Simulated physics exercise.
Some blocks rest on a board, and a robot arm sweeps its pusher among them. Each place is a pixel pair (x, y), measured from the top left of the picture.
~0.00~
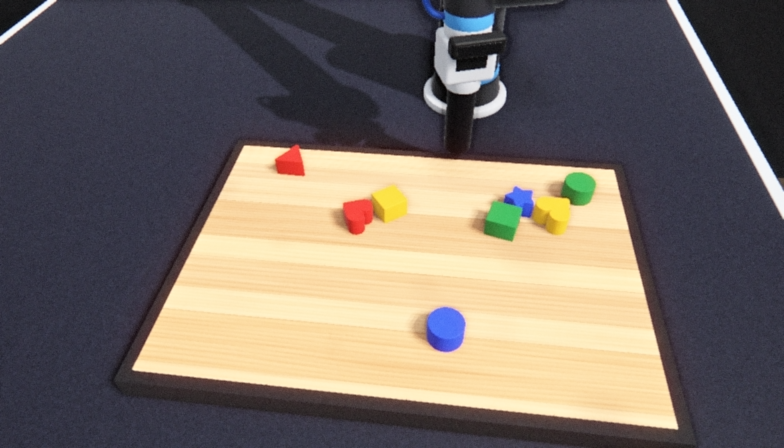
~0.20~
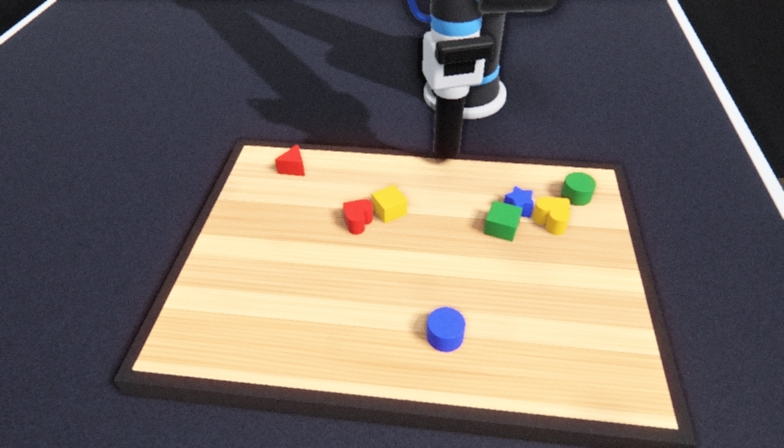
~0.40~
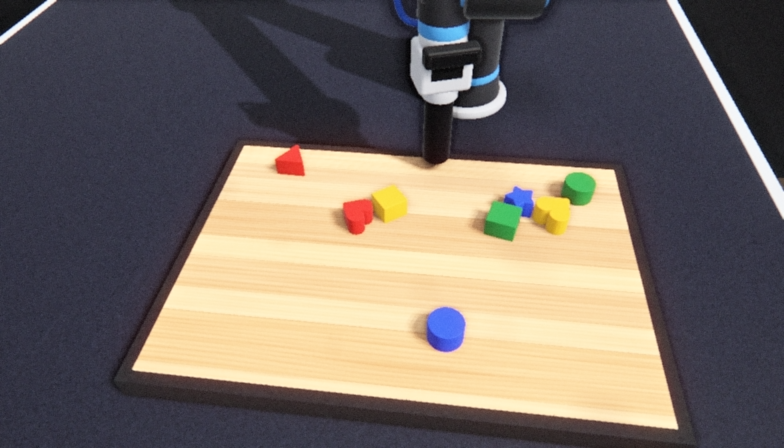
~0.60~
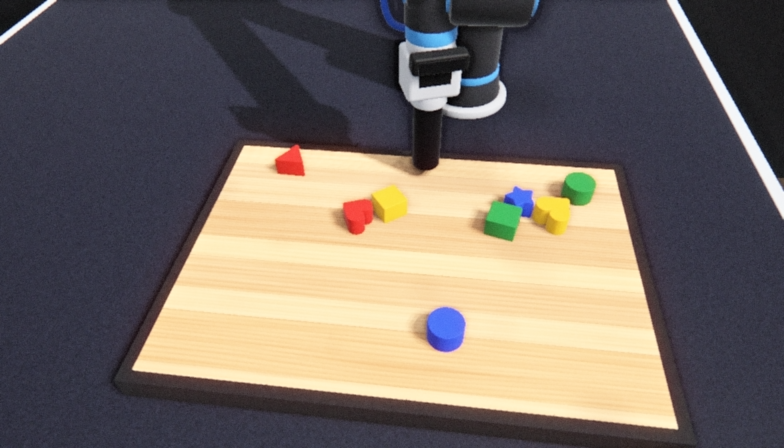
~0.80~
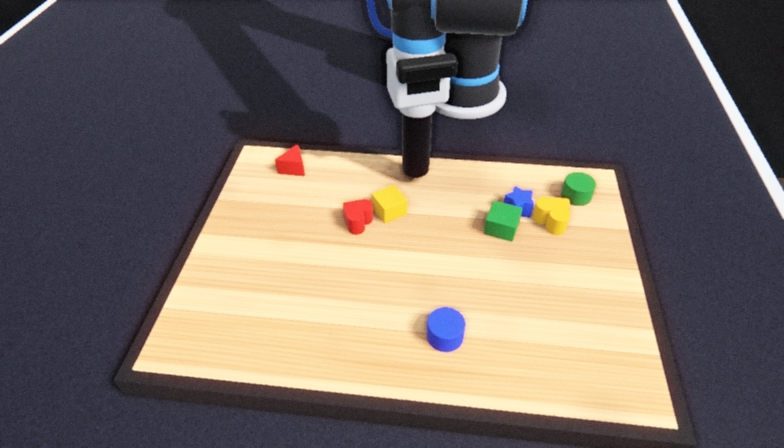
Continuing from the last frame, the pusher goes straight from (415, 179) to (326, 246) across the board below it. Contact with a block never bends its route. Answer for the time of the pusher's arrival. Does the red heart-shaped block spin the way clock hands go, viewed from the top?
My answer is yes.
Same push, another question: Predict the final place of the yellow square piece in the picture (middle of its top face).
In the picture, that point is around (376, 223).
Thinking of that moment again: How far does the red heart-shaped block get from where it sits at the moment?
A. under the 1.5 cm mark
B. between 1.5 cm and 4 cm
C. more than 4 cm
Letter C.
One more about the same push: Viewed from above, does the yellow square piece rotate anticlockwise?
Answer: Yes.
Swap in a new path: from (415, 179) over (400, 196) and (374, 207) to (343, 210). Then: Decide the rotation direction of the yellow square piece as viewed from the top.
The turn is anti-clockwise.
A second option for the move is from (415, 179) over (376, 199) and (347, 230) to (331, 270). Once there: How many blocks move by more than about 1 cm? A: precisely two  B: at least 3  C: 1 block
The answer is A.
The first path, step by step. One third of the way, pusher at (387, 191); red heart-shaped block at (349, 215), turned 25° clockwise; yellow square piece at (384, 207), turned 25° anticlockwise.
Two thirds of the way, pusher at (357, 214); red heart-shaped block at (339, 224), turned 60° clockwise; yellow square piece at (377, 222), turned 100° anticlockwise.
At the end, pusher at (325, 238); red heart-shaped block at (311, 252), turned 25° clockwise; yellow square piece at (376, 223), turned 105° anticlockwise.
